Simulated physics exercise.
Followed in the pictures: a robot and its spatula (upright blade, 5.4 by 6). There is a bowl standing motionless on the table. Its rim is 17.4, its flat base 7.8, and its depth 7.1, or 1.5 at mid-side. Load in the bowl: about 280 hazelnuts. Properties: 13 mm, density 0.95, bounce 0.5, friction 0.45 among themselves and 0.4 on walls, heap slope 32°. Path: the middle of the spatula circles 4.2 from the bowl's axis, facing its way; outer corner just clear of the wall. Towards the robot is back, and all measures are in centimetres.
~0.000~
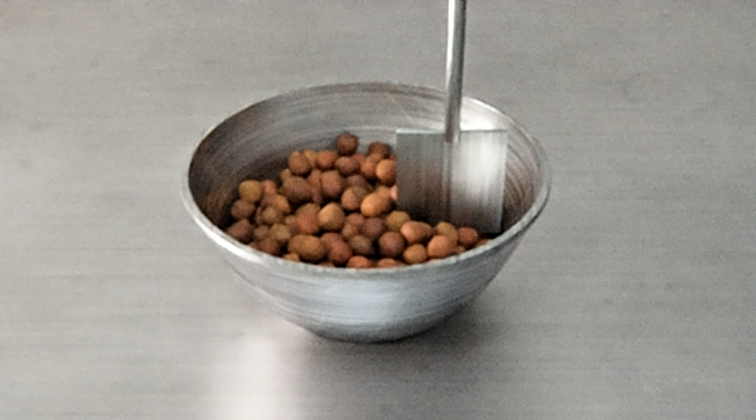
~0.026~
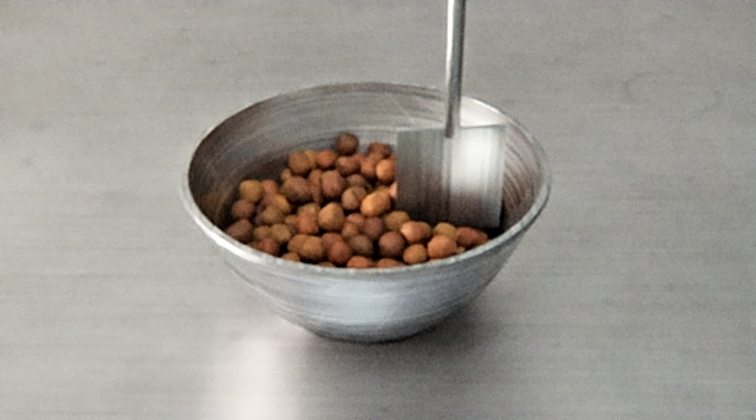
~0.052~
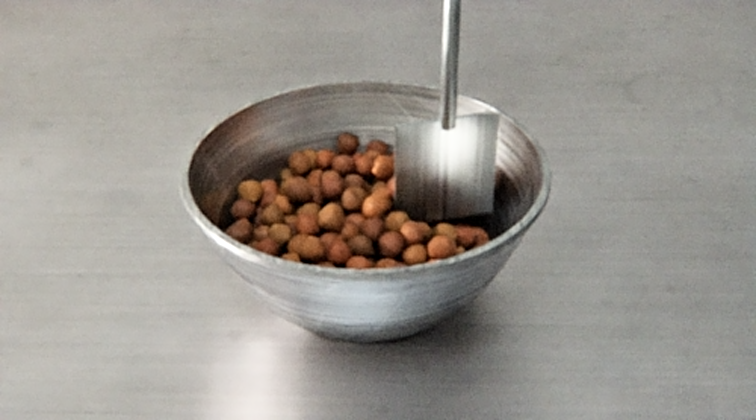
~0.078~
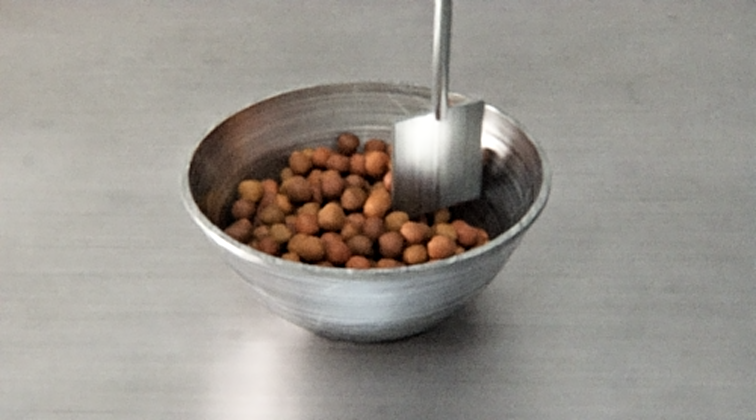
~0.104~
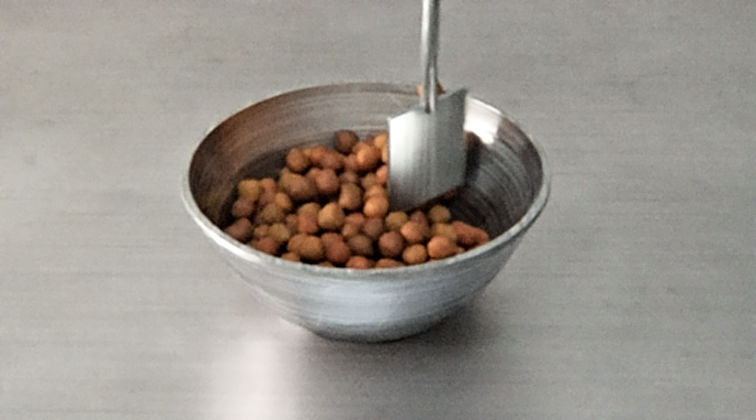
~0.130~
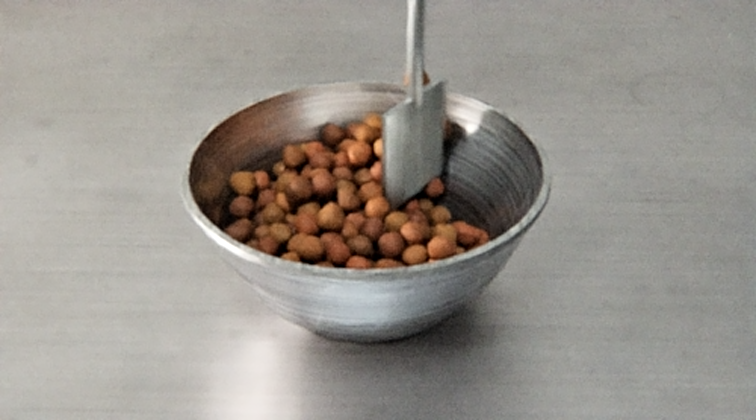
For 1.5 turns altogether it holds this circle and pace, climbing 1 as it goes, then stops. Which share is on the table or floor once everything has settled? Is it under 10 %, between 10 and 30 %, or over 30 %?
Between 10 and 30 %.
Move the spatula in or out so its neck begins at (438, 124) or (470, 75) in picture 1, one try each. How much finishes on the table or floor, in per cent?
I'd put it at around 15 and 5 percent.
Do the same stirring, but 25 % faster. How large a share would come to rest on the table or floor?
Then roughly 25 per cent.
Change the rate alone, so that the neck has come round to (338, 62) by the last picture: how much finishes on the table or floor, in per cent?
Close to 40 in a hundred.
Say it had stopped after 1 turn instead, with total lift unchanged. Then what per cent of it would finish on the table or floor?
That would give some 10 percent.
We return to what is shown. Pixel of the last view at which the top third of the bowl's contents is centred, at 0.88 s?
Around (343, 144).
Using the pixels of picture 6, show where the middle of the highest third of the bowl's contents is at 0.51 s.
Look near (375, 251) for its middle.
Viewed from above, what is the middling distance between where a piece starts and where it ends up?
6 centimetres.
After 0.51 s, 245° round, highest piece 10 above the table; 260 in the bowl, 10 on the table or floor, 5 in flight or on the tool.
After 0.88 s, 75° round, highest piece 9 above the table; 237 in the bowl, 35 on the table or floor, 3 in flight or on the tool.
After 1.27 s, 180° round, highest piece 7 above the table; 227 in the bowl, 48 on the table or floor.
After 1.97 s, 180° round, highest piece 7 above the table; 227 in the bowl, 48 on the table or floor.
In the end, 227 in the bowl, 48 on the table or floor. That is 17 % on the table or floor.
